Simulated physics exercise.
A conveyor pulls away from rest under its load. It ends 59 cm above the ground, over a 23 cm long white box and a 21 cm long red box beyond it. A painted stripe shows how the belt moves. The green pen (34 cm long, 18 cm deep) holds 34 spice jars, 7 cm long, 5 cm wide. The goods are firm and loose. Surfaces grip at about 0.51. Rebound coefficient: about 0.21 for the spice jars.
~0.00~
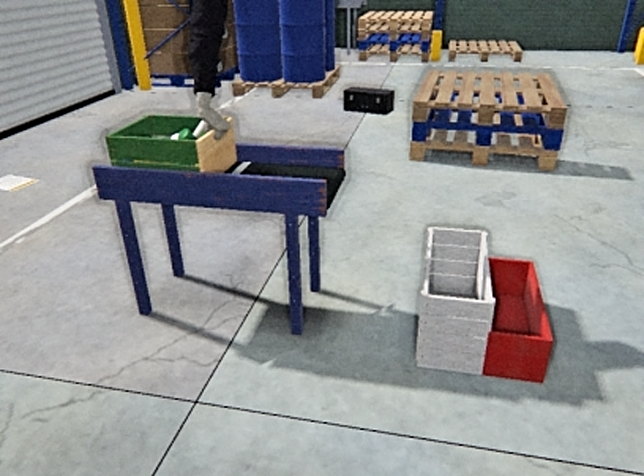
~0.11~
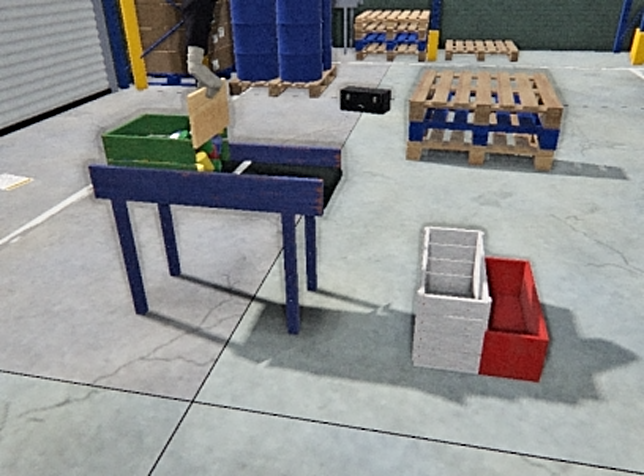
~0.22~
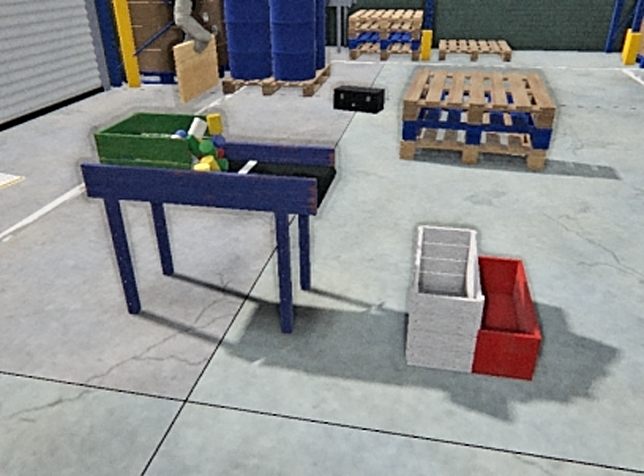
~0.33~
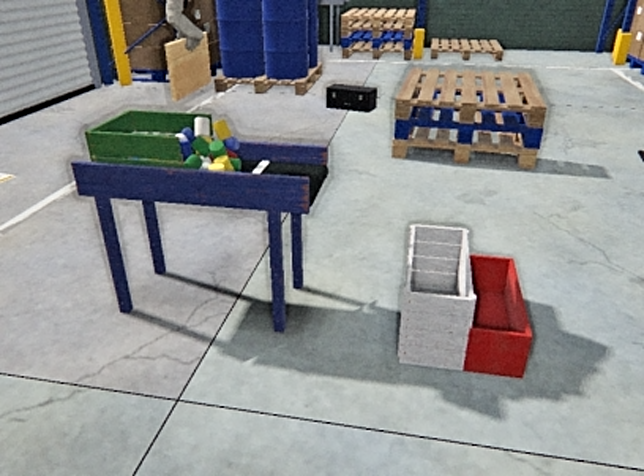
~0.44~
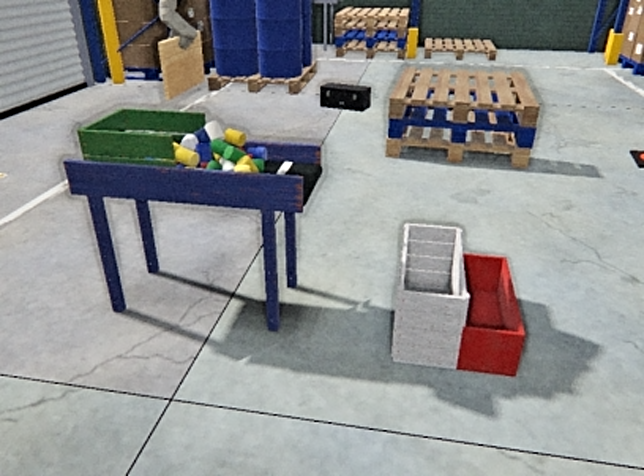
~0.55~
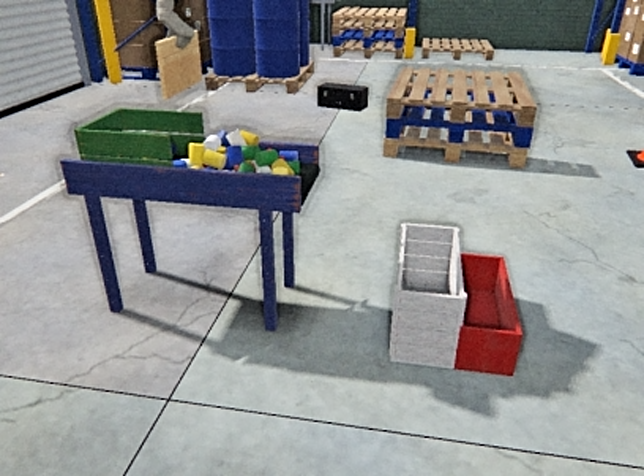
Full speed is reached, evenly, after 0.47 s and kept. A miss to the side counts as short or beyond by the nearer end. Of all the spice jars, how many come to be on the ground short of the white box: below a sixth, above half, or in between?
Ending on the ground short of the white box: Over half of them.
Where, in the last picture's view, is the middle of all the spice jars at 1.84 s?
Near (376, 309).
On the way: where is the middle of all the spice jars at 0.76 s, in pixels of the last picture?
Around (303, 172).
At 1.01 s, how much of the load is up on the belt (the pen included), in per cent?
Roughly 10 per cent.
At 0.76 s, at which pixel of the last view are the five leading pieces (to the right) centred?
At about (360, 194).
After 0.76 s, 2 still in the green pen, 17 on the belt and 15 in the air.
After 1.01 s, 3 in the white box, 3 on the belt and 28 in the air.
After 1.38 s, 12 in the white box, 2 on the belt, 18 on the ground short of the white box and 2 in the air.
Final count (at 1.84 s), 12 in the white box and 22 on the ground short of the white box. Asked share, 22 of 34, 65 per cent.
